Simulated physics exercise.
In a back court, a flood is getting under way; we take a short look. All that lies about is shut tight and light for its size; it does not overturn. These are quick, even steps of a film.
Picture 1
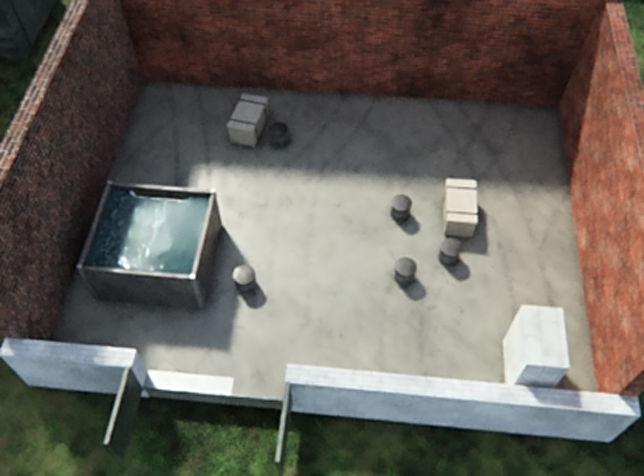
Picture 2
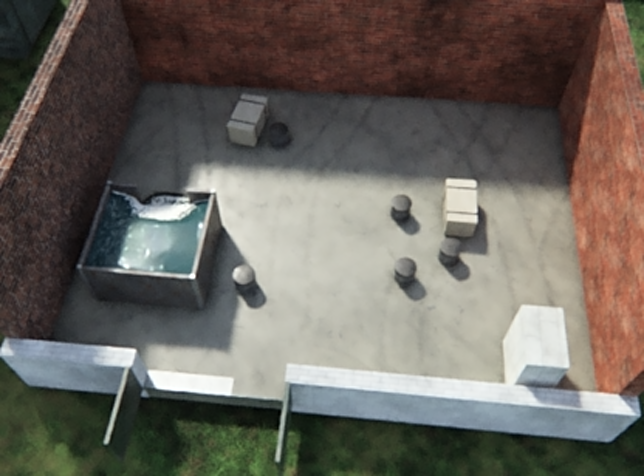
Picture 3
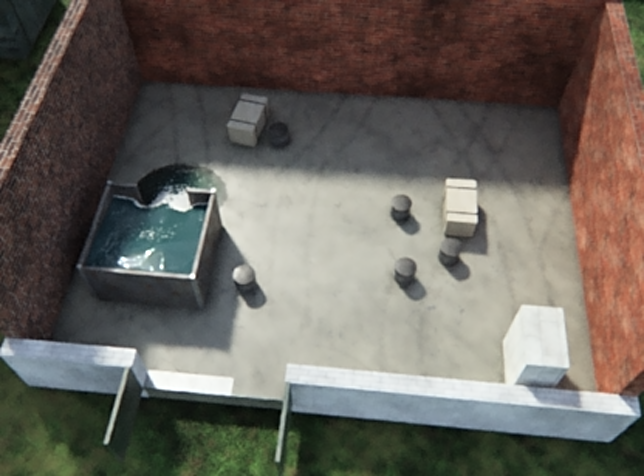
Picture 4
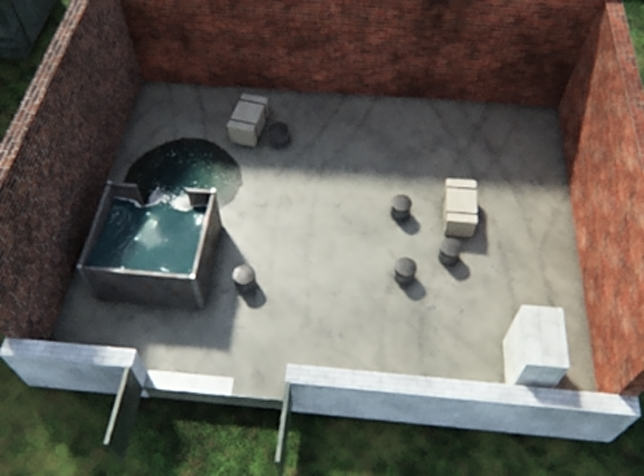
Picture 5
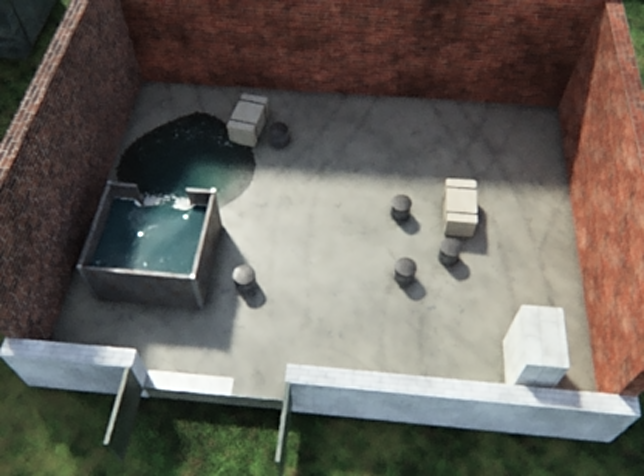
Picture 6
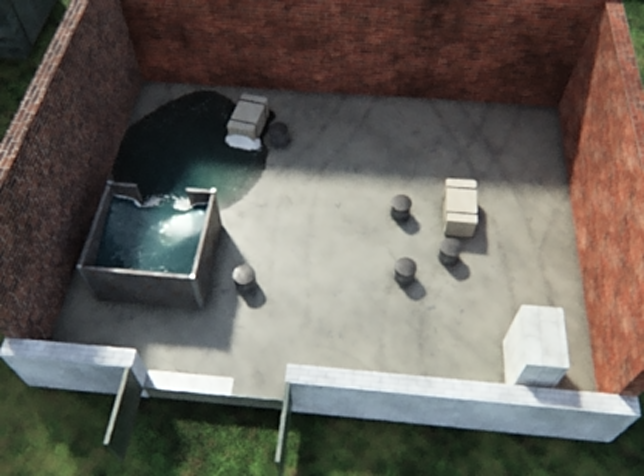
At the start, water churns inside a square tank at the left of a brick-walled court, with pale blocks and dark round objects standing on dry ground. Water then pours through a gap in the tank's back edge and spreads in a dark, widening pool, reaching the nearest block while the objects stay still.
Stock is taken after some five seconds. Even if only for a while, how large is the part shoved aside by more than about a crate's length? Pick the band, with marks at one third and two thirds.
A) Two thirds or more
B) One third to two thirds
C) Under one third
Under one third.
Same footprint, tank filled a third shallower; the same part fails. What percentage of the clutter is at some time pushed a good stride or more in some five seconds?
Close to 30 in a hundred, give or take.
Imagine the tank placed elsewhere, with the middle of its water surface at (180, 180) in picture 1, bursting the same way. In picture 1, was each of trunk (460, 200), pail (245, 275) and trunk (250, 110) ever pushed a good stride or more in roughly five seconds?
Result per object - stayed close, stayed close, went far.
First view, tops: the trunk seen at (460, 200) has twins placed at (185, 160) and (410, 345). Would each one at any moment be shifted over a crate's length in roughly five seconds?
Taking them in order, the first one goes the distance and the second one never gets that far.
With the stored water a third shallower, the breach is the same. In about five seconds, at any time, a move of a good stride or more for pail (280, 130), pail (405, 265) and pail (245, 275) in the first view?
Taking them as listed, the first did it, the second came up short and the third came up short.
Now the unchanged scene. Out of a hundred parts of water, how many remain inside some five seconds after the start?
About 100 percent.
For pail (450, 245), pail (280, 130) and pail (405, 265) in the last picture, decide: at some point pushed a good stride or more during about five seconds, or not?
Short of that; goes that far; short of that.
A moment on, 0 of 7 are well off their spots; 0 afloat.
Next, 2 of 7 are well off their spots; 0 afloat.
Later, 2 of 7 are well off their spots; 1 afloat.
In the end, 2 of 7 are well off their spots, and 2 have been at some point; 0 afloat.
